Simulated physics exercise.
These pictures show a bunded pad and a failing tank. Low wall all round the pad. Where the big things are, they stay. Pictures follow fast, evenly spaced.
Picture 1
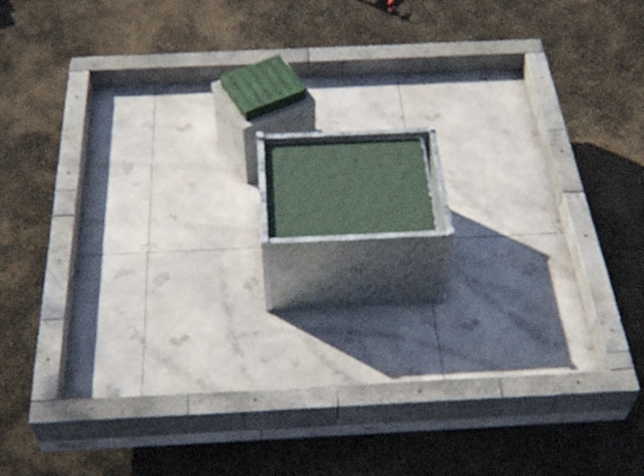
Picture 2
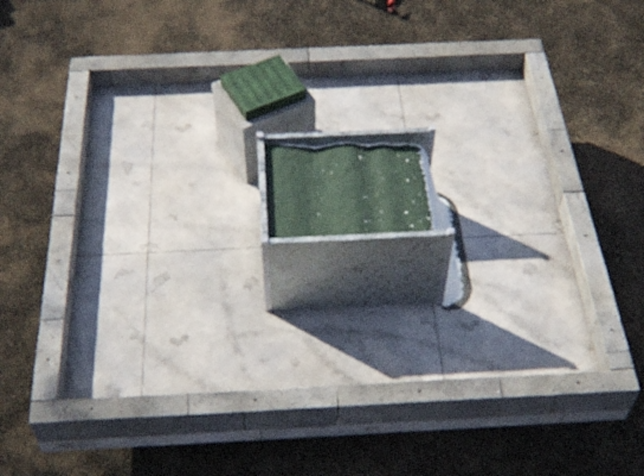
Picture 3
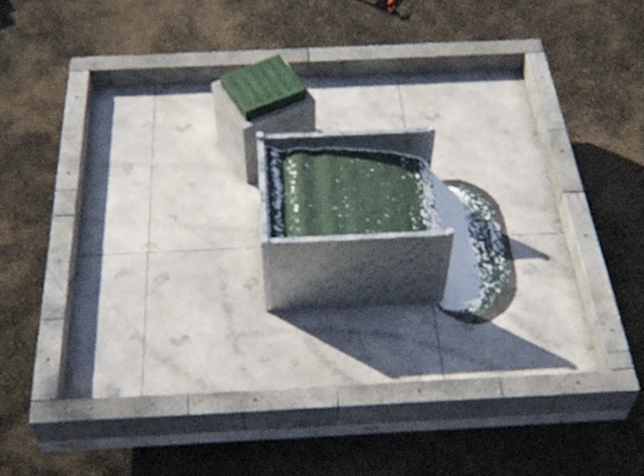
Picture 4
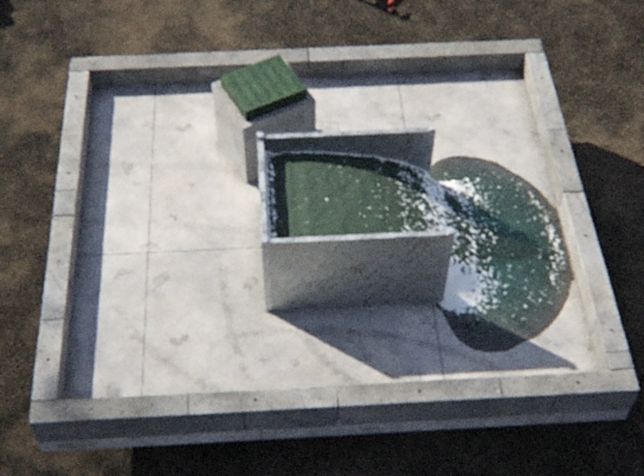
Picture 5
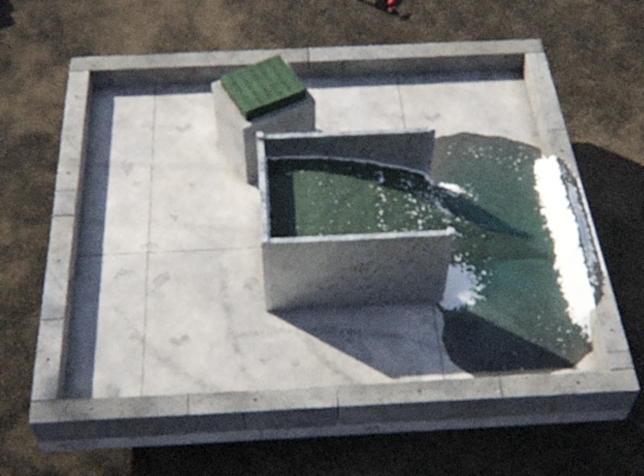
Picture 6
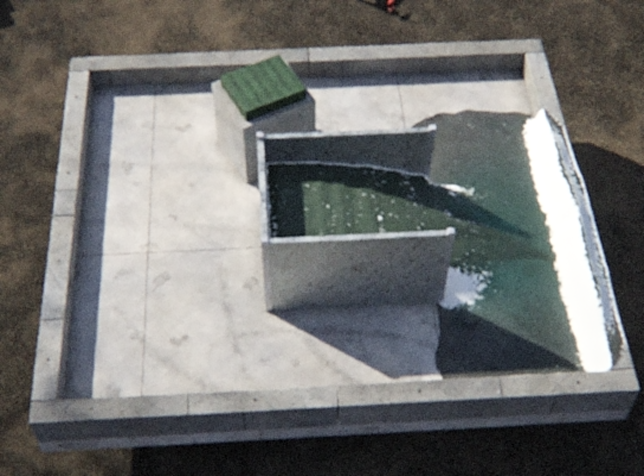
On a walled concrete pad, a square tank of green water beside a smaller green-topped block opens on its right side; water pours out, fans across the floor, strikes the right wall in white foam and spreads along it.
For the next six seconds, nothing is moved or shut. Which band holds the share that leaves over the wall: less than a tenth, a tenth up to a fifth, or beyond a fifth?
The spill-over comes to more than twenty percent.
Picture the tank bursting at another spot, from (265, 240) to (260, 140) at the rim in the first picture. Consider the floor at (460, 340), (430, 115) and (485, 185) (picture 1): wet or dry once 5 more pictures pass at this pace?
Going through them in order gives still bare, still bare, still bare.
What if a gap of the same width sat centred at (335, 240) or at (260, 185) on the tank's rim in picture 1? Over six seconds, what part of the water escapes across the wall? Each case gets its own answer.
You'd see close to 30 per cent in the first try and close to 22 per cent in the second.
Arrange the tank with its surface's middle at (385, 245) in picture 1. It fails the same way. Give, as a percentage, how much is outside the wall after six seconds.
Measured share: Close to 34 per cent.
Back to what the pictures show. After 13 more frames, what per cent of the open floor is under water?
I'd estimate some 50 per cent.
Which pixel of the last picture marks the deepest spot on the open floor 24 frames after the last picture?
I'd go with (64, 412) as the deepest place.
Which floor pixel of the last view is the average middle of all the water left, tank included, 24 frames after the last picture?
I reckon somewhere around (373, 222).
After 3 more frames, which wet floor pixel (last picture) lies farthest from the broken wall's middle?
Around (513, 71).
A moment on, water covers 25 % of the floor; the low wall has let 6 % over.
Next, water covers 30 % of the floor; the low wall has let 14 % over.
Then, water covers 50 % of the floor; the low wall has let 29 % over.
Later, water covers 70 % of the floor; the low wall has let 30 % over.
In the end, water covers 85 % of the floor; the low wall has let 30 % over.
